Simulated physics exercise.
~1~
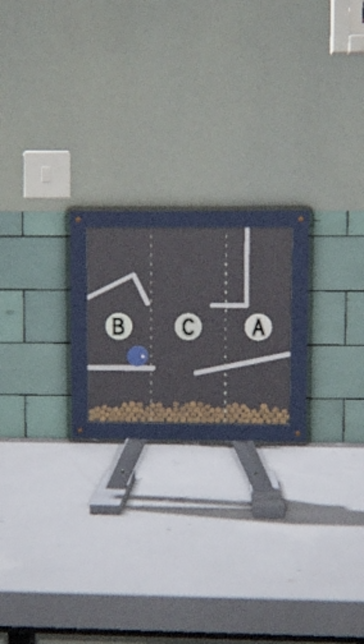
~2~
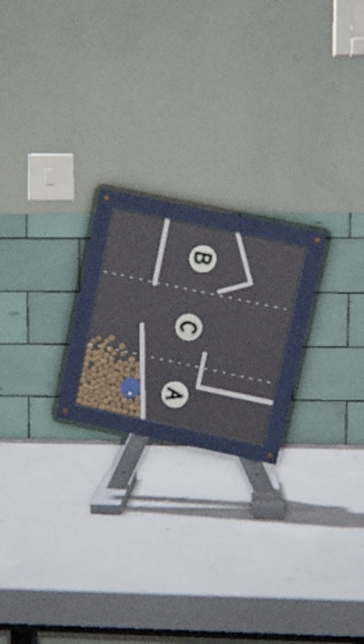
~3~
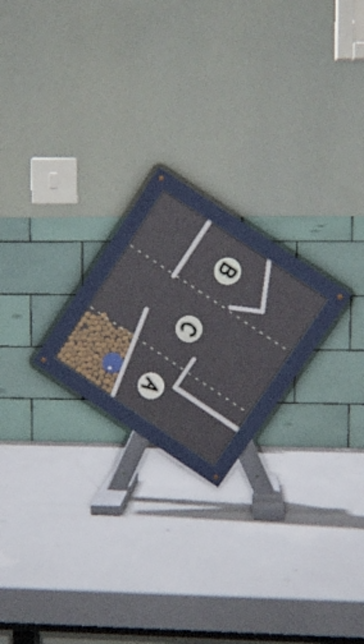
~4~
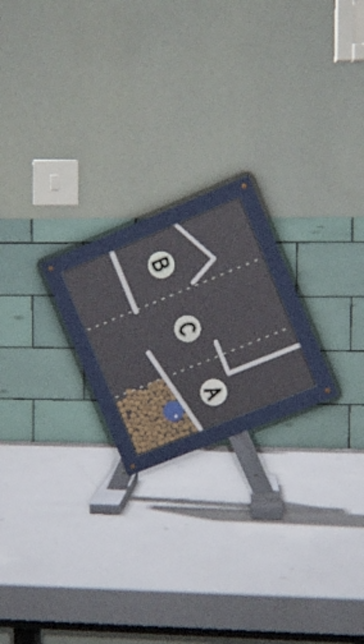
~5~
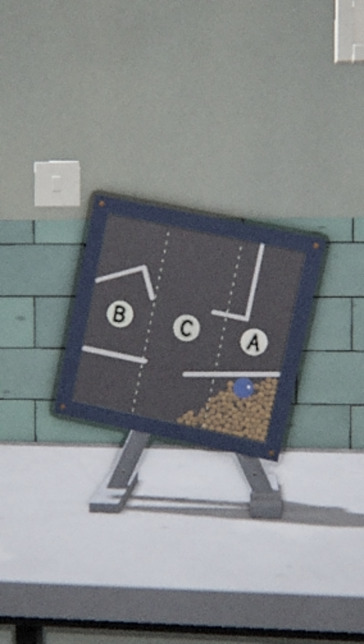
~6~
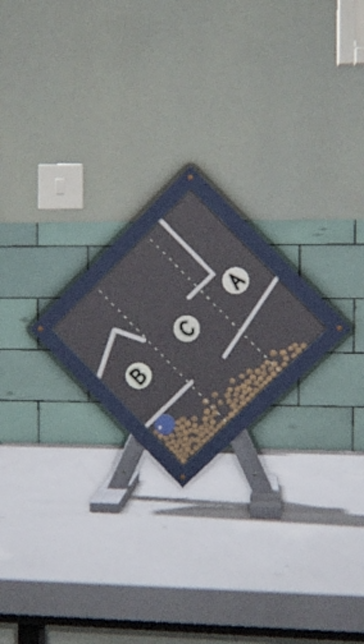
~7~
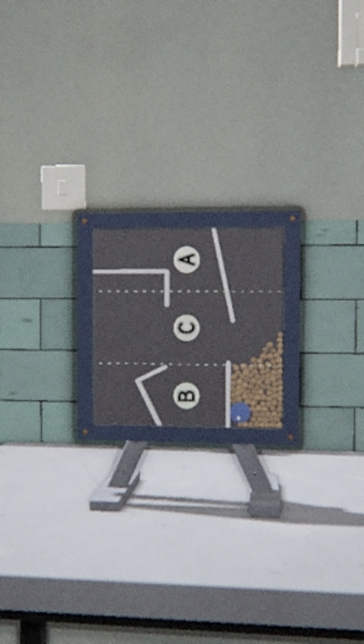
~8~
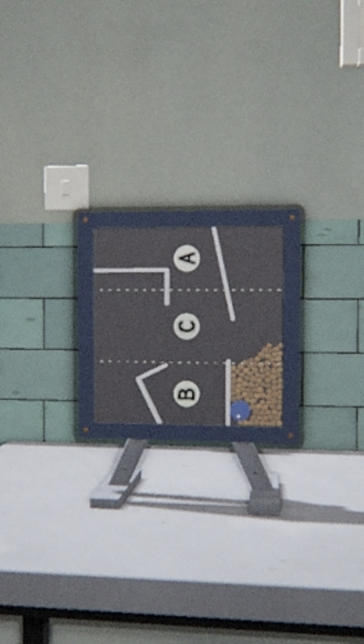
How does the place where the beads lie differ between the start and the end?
At the start the beads lie in a low layer along the bottom of the box, under all three letters. At the end they are heaped in the lower right corner, mostly in the strip marked B.
